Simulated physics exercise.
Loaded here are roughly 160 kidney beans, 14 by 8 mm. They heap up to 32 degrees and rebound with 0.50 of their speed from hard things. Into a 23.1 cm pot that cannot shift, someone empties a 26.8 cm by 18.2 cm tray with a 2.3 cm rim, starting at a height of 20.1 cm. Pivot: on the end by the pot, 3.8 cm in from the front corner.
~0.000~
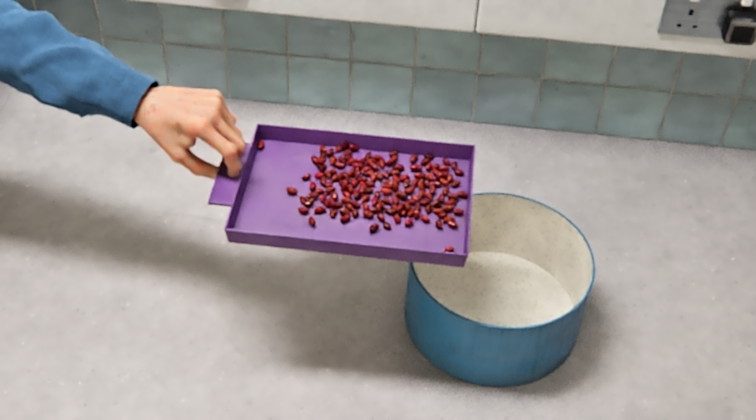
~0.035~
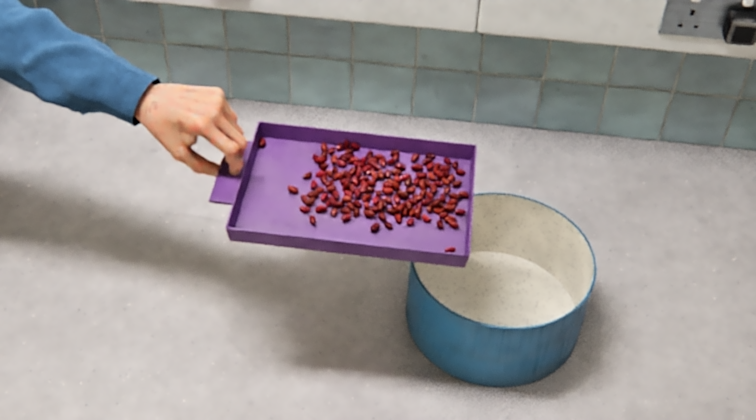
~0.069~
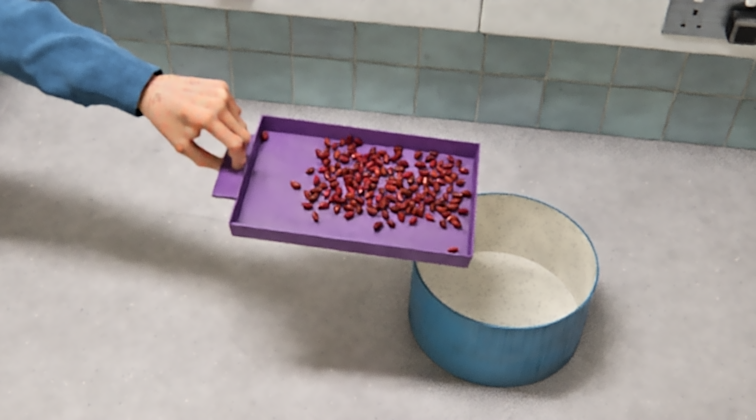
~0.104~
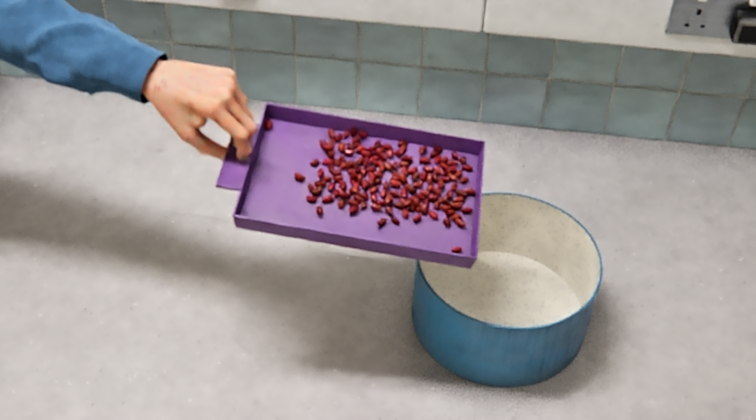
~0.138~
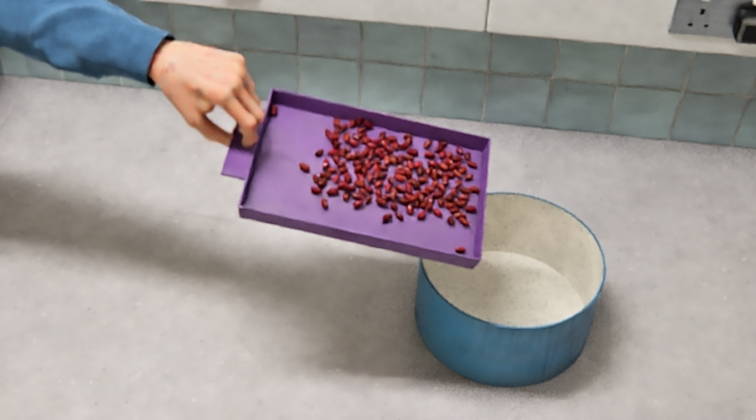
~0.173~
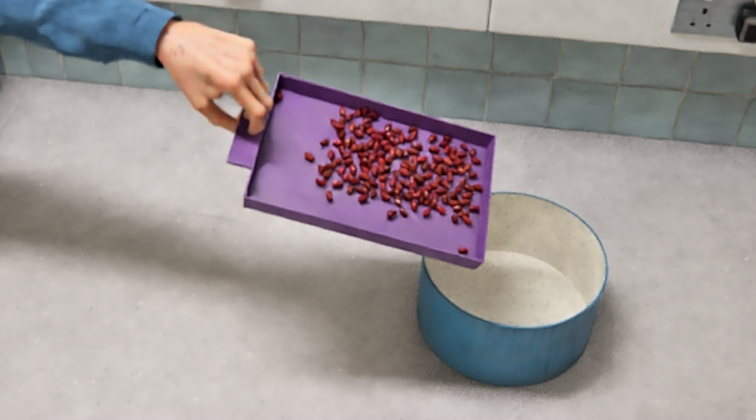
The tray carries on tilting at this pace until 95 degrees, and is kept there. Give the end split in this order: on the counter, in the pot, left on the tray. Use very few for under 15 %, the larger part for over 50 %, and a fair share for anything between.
Counter: The larger part, pot: A fair share, left on the tray: Very few.
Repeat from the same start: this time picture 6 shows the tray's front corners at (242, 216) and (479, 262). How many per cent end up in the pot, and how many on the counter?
The pot gets 5 and the counter 90.
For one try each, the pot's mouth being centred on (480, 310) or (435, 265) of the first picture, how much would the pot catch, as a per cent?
Try one: ~ 95 %; try two: ~ 40 %.
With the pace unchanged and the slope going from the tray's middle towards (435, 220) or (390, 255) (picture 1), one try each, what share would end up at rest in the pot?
Roughly 85 per cent on the first try and 5 per cent on the second.
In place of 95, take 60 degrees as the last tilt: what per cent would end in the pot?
I'd say close to 15 percent.
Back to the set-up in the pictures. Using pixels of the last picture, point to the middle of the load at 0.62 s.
At that time the load is centred around (497, 256).
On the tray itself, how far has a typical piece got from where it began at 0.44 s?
I'd say close to 5 centimetres.
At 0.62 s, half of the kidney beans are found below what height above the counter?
I'd put it near 22 cm.
Then, at 0.44 s, tilt 56 degrees; the tray holds 100 %, the pot 0 %.
After 0.62 s, tilt 83 degrees; the tray holds 80 %, the pot 0 %.
Then, at 0.91 s, tilt 95 degrees; the tray holds 10 %, the pot 25 %.
In the end, at 2.2 s, counter 60 %, pot 40 %, tray 0 %.
